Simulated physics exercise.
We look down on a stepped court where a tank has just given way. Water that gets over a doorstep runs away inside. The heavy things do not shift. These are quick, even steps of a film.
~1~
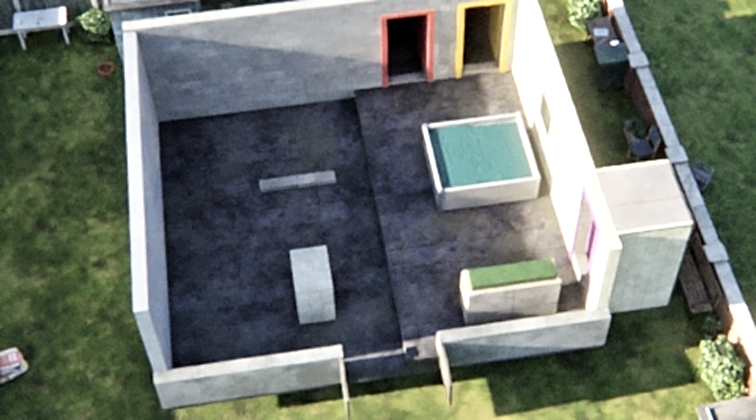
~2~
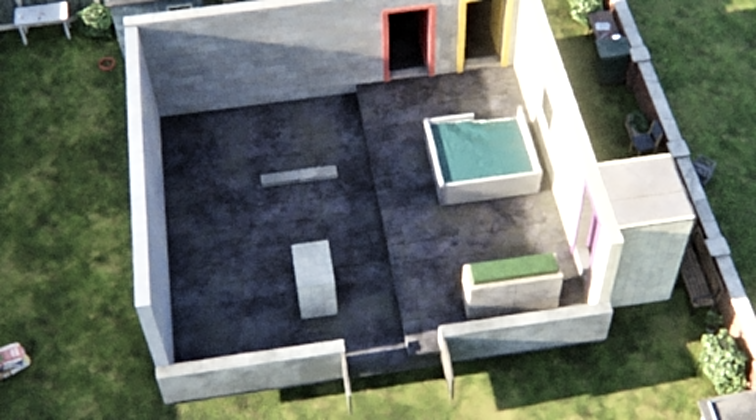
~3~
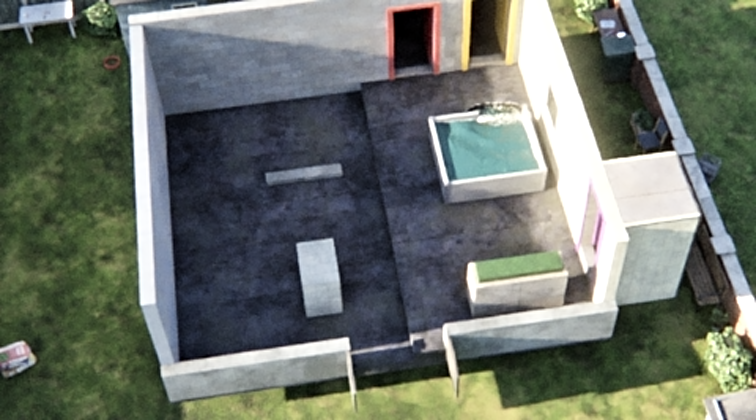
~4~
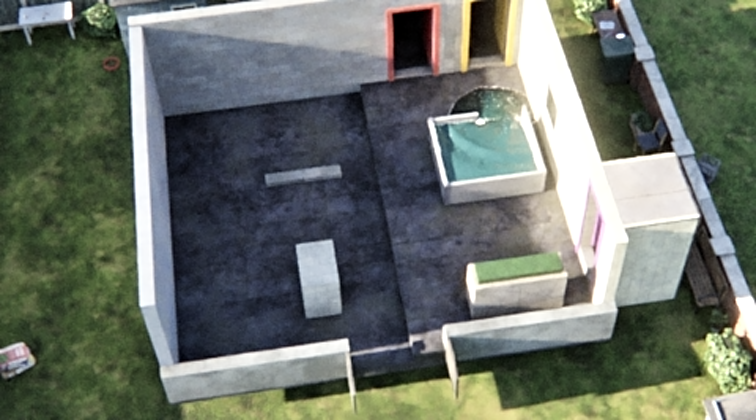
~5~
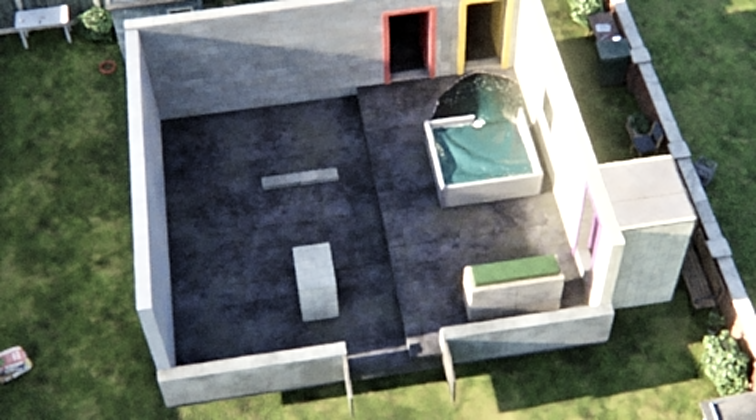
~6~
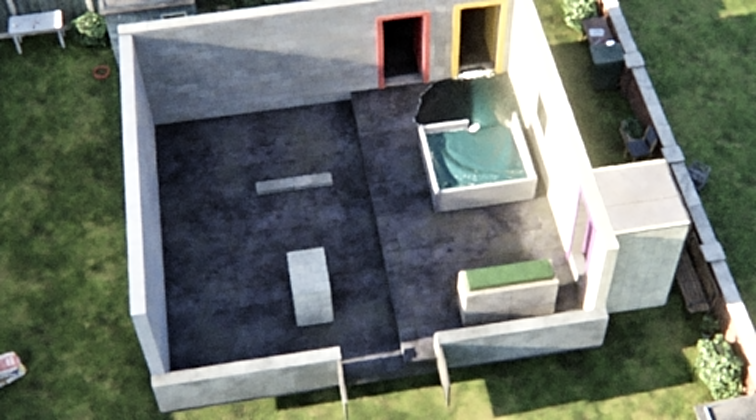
Water in the raised, pale-walled tank sat still at first, then broke out through a gap on the far side and spread in a widening dark pool across the floor toward the red and yellow doorways.
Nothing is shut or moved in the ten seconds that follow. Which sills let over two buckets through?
In the end: The red door takes more than that; the yellow door takes more than that; the purple door stays under that.
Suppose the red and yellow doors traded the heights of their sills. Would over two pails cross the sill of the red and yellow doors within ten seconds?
Red door is under; yellow door passes that mark.
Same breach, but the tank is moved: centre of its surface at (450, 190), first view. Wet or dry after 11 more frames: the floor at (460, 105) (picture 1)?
Answer: Flooded.
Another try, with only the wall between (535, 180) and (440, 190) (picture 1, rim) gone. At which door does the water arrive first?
It is the door marked purple.
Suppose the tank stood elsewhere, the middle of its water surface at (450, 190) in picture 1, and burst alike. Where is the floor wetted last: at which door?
Last comes the purple-painted one.
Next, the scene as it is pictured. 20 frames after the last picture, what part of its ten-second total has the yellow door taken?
Some 80 per cent.
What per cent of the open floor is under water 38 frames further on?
About 40 per cent.
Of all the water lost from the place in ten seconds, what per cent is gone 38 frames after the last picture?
Roughly 95 per cent.
A moment on, water covers 10 % of the floor; the red door wet at the sill, nothing in, the yellow door over two buckets in, the purple door not reached.
Next, water covers 10 % of the floor; the red door under two buckets in, the yellow door far over two buckets in, the purple door not reached.
Then, water covers 20 % of the floor; the red door over two buckets in, the yellow door far over two buckets in, the purple door not reached.
Later, water covers 40 % of the floor; the red door over two buckets in, the yellow door far over two buckets in, the purple door wet at the sill, nothing in.
In the end, water covers 60 % of the floor; the red door over two buckets in, the yellow door far over two buckets in, the purple door wet at the sill, nothing in.
